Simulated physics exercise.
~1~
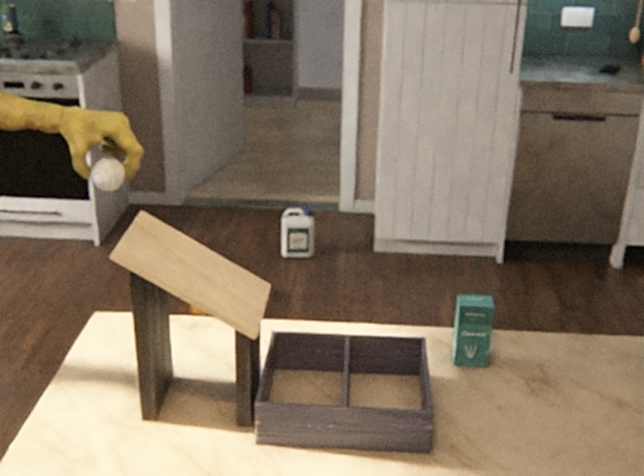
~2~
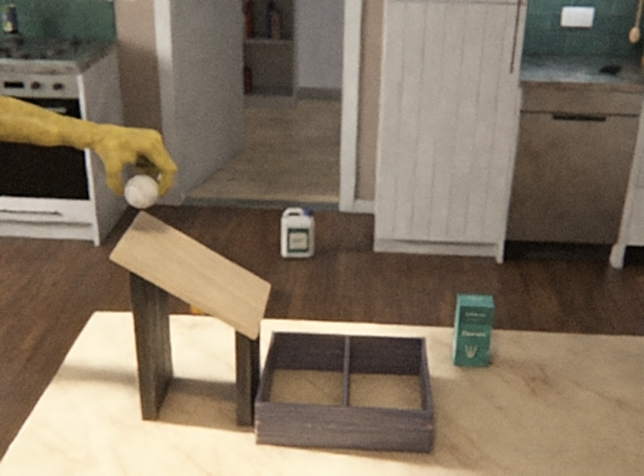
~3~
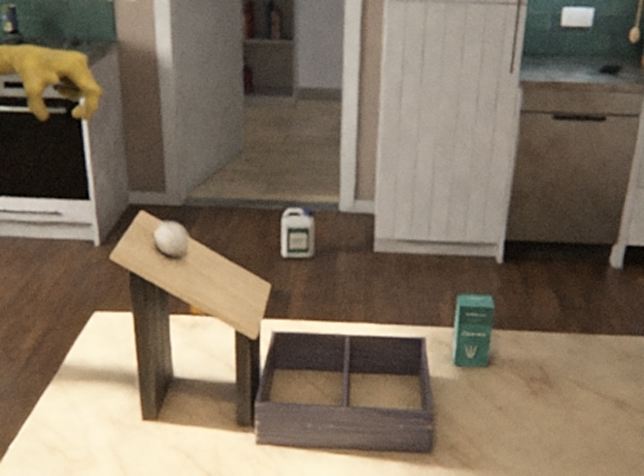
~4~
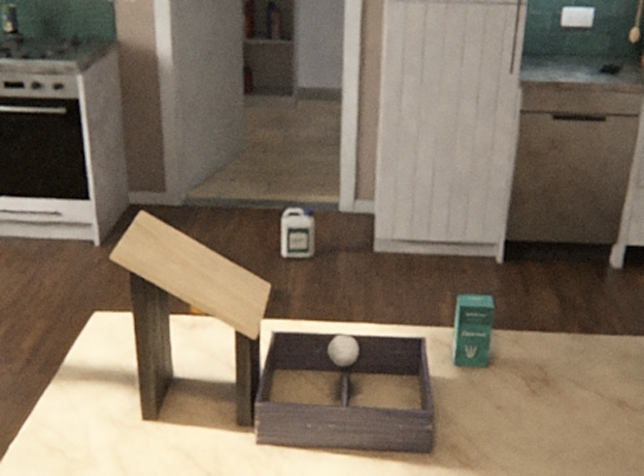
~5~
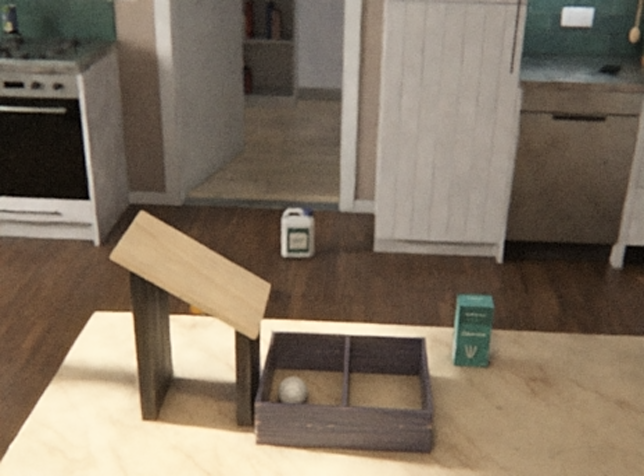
A white onion, released by a yellow hand, moves down the ramp into the tray's nearer bay.
